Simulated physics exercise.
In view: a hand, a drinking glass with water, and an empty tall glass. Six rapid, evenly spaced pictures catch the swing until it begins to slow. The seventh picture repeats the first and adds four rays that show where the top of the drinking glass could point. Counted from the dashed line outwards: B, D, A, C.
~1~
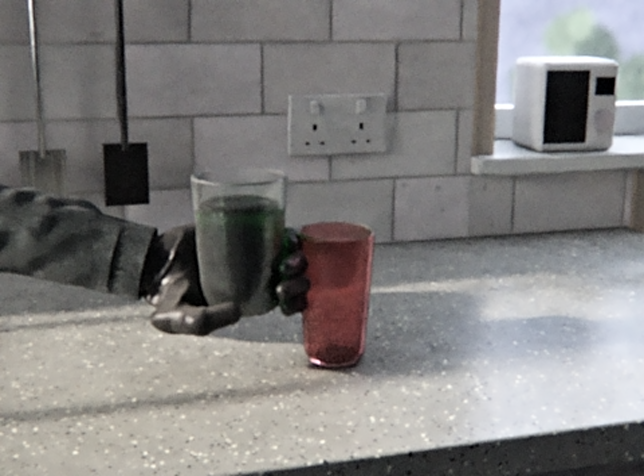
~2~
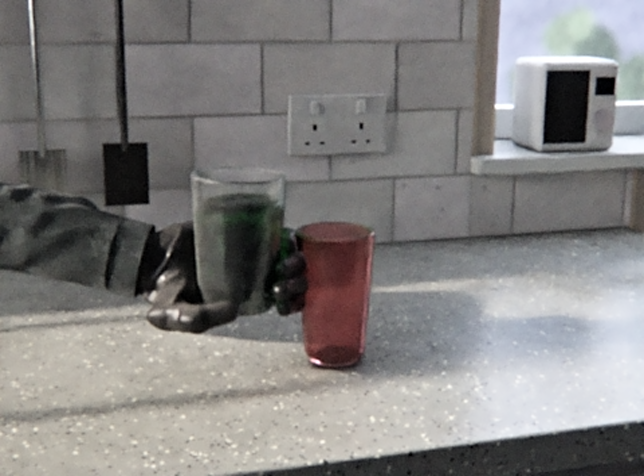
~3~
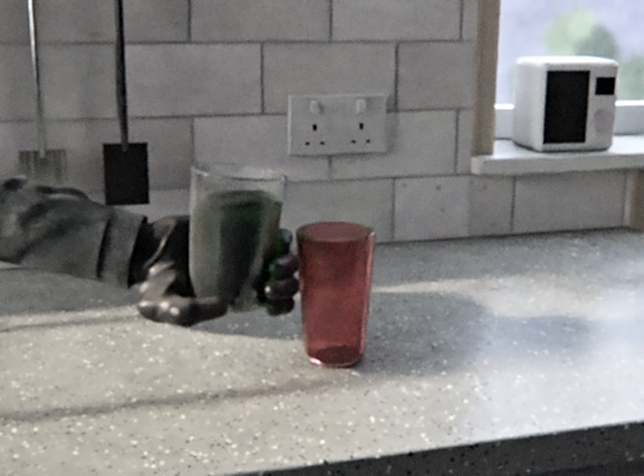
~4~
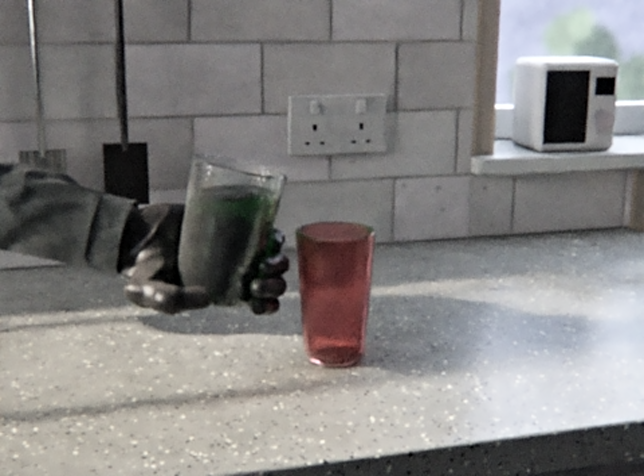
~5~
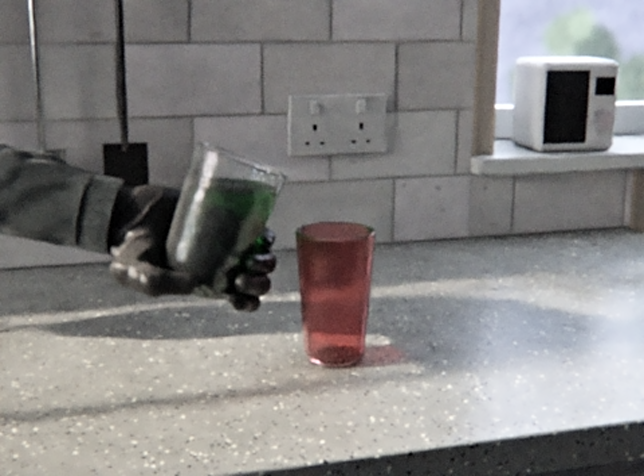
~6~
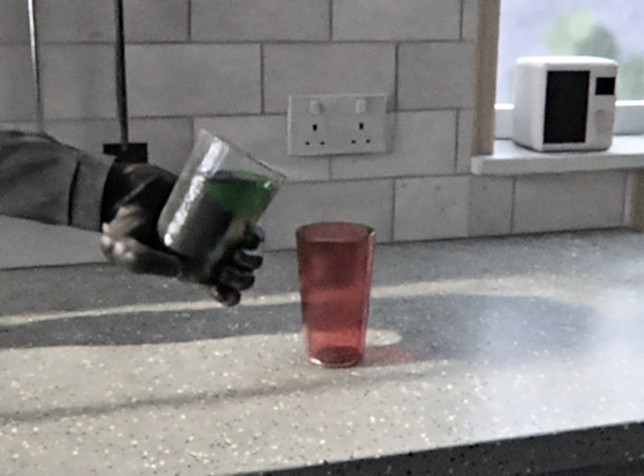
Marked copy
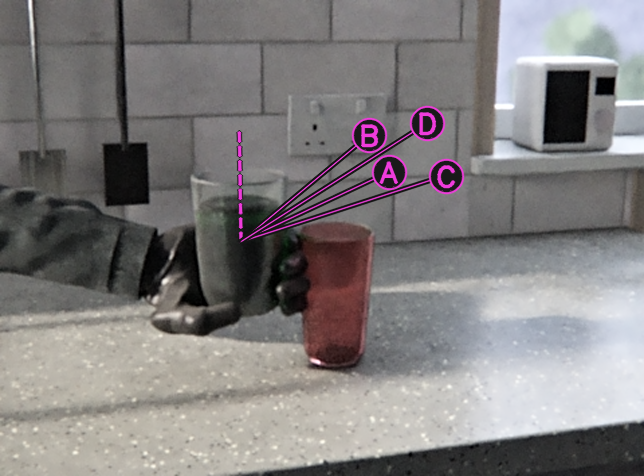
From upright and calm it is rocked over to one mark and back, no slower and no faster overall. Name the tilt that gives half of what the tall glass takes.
The best tilt is C.
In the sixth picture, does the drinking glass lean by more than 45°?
No.
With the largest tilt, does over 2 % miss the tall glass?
No, it does not.
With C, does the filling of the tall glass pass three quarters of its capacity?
No, less.
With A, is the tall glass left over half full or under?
Under.
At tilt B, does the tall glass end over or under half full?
Under half.
On the marked copy, A at (374, 178); B at (356, 145); C at (429, 180); D at (412, 132).
If A is chosen, the tall glass ends with about 36 % of what it can hold.
If B is chosen, the tall glass ends with about 12 % of what it can hold.
If C is chosen, the tall glass ends with about 52 % of what it can hold.
If D is chosen, the tall glass ends with about 23 % of what it can hold.
